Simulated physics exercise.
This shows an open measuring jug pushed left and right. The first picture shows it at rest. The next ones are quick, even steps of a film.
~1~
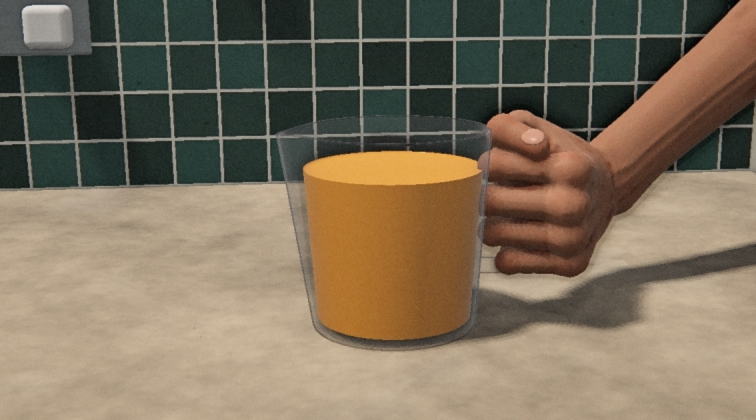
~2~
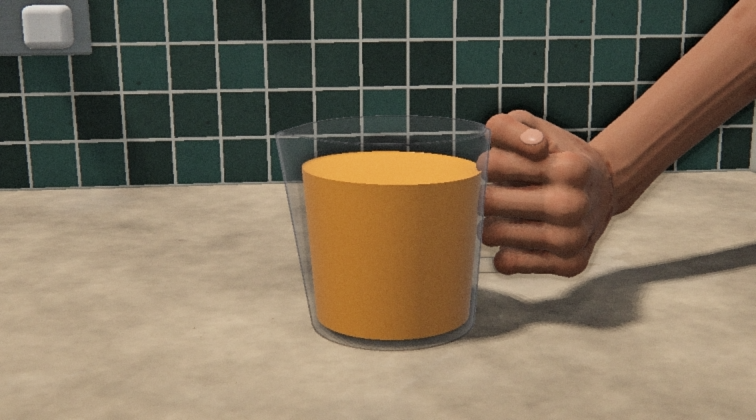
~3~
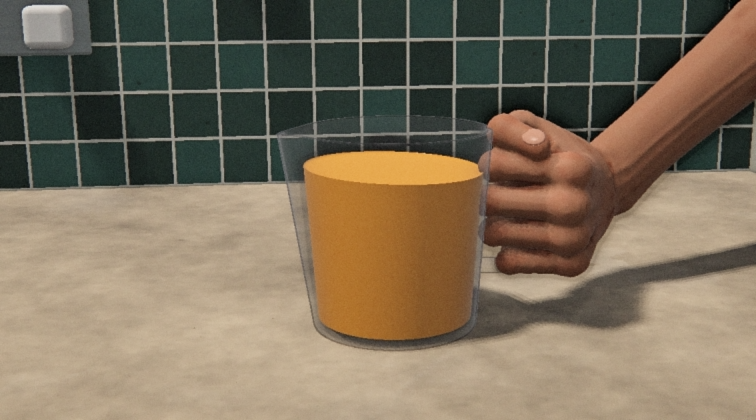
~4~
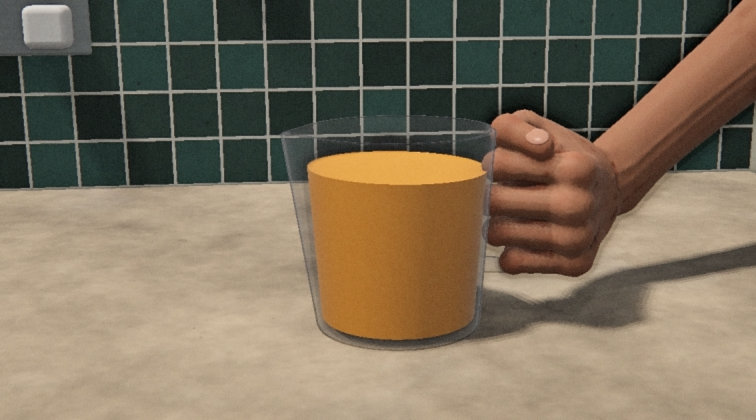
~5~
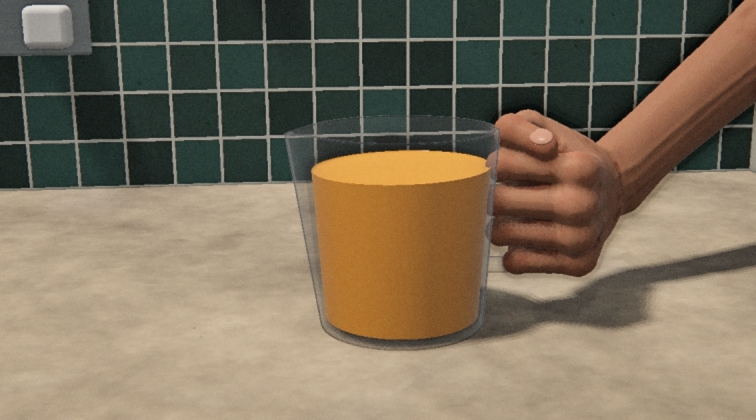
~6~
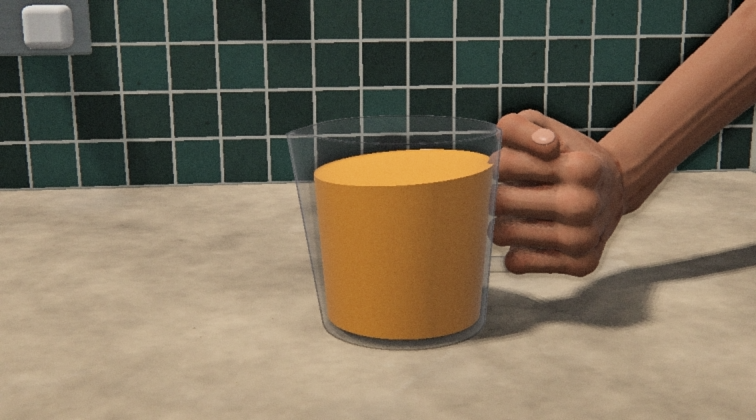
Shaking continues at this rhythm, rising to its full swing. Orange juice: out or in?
In.
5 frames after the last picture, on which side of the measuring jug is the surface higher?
The left edge.
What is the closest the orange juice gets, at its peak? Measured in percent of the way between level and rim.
It tops out at roughly 30 per cent.
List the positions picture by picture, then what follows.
In the first picture, measuring jug (393, 221) about three quarters full; at rest.
In the second picture, measuring jug about three quarters full, surface at (391, 169); surface about level.
In the third picture, measuring jug (393, 221) about three quarters full; surface about level.
In the fourth picture, measuring jug about three quarters full, surface at (398, 169); surface about level.
In the fifth picture, measuring jug (401, 221) about three quarters full; surface about level.
In the sixth picture, measuring jug about three quarters full, surface at (403, 169); surface a little higher on the right.
Next, the highest wave so far stays far below the rim.
After that, the highest wave so far climbs under half way to the rim.
Finally, the highest wave so far climbs under half way to the rim; nothing has left it.
